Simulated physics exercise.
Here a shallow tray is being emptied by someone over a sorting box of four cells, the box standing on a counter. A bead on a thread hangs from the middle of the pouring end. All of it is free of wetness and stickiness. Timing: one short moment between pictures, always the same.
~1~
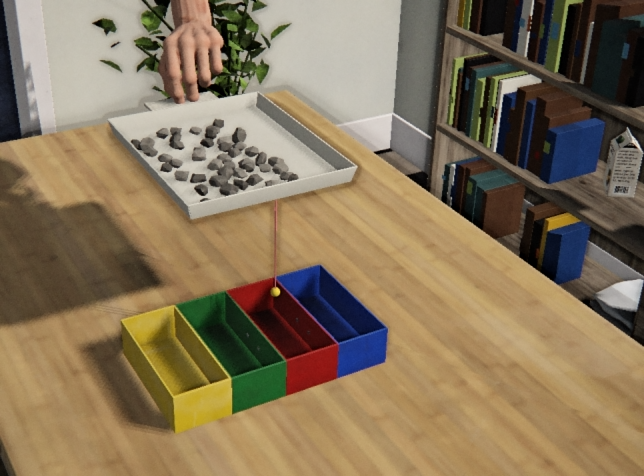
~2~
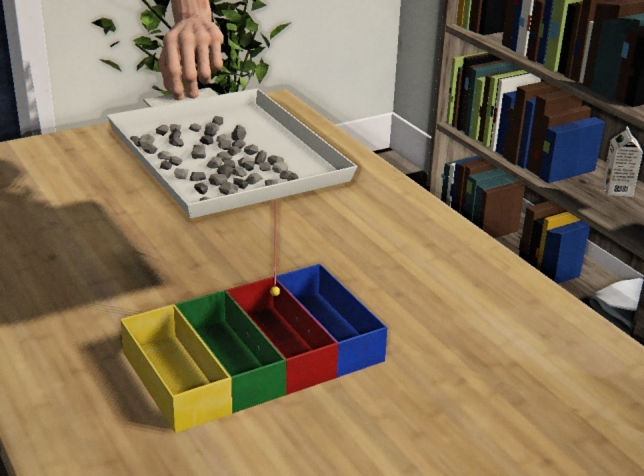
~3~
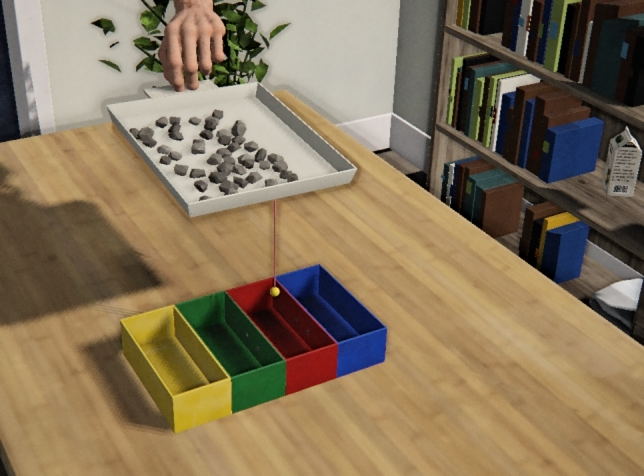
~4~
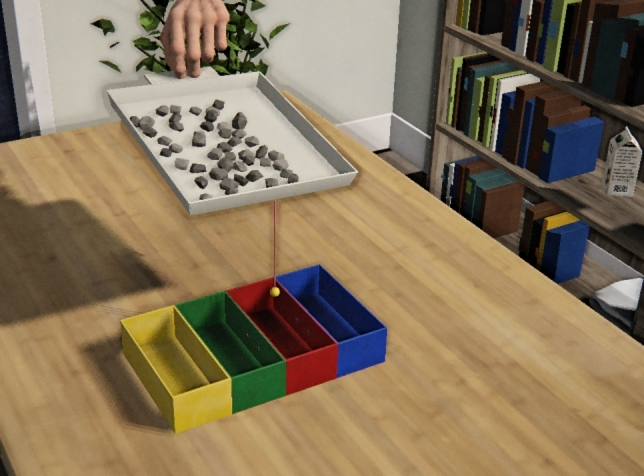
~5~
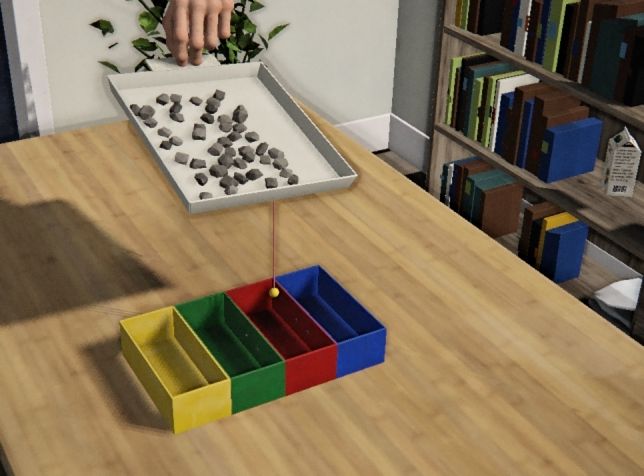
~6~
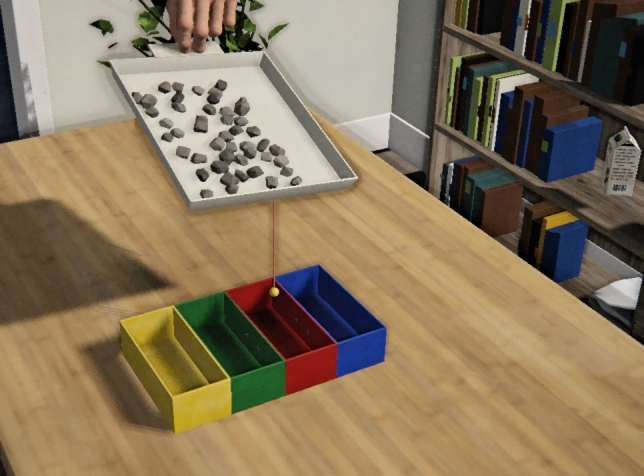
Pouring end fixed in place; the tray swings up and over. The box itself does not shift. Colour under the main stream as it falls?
Blue, I would say.
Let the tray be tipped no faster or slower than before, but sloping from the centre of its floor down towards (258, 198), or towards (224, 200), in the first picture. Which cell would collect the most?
The cell in green first, the cell in green second.
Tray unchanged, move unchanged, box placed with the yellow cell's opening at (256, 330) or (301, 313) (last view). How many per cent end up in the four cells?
Around 100 then around 90 per cent.
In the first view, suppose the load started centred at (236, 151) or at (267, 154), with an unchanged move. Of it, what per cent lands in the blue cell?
Around 50 in a hundred the first time, around 50 in a hundred the second.
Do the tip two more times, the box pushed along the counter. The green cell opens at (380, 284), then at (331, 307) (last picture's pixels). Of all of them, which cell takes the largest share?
The first placement favours yellow, while the second favours the green cell.
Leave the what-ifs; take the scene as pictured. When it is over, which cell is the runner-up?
I'd say that red cell.
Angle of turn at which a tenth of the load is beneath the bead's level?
Close to 90° of tilt at that moment.
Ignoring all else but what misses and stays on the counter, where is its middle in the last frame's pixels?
Around (394, 334).
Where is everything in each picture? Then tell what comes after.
The first frame shows corners of the pouring end at (191, 203) and (351, 166), level; middle of the load at (225, 159), bits of gravel; bead on its thread at (275, 292); yellow cell at (203, 402); green cell at (259, 384); red cell at (312, 366); blue cell at (362, 350).
The second frame shows corners of the pouring end at (191, 202) and (351, 166), level; middle of the load at (224, 157).
The third frame shows corners of the pouring end at (191, 201) and (351, 168), tipped barely, lowest at the right corner; middle of the load at (224, 154).
The fourth frame shows corners of the pouring end at (192, 200) and (352, 170), tipped a little, lowest at the right corner; middle of the load at (225, 148).
The fifth frame shows corners of the pouring end at (192, 199) and (352, 173), tipped a little, lowest at the right corner; middle of the load at (225, 143).
The sixth frame shows corners of the pouring end at (194, 197) and (352, 176), tipped clearly, lowest at the right corner; middle of the load at (226, 137); yellow cell at (202, 403); green cell at (258, 384); red cell at (311, 366); blue cell at (361, 349).
Soon, tray tipped steeply; nearly all on the tray; a stray few falling or outside the box.
A while on, tray tipped past a quarter turn; about half on the tray; a small part in the blue cell; about a third falling or outside the box.
Towards the end, tray tipped past a quarter turn; about half in the blue cell; a small part in the red cell; about a third falling or outside the box.
Finally, tray tipped past a quarter turn; about half in the blue cell; a small part in the red cell; none in the yellow cell; none in the green cell; about a third outside the box.
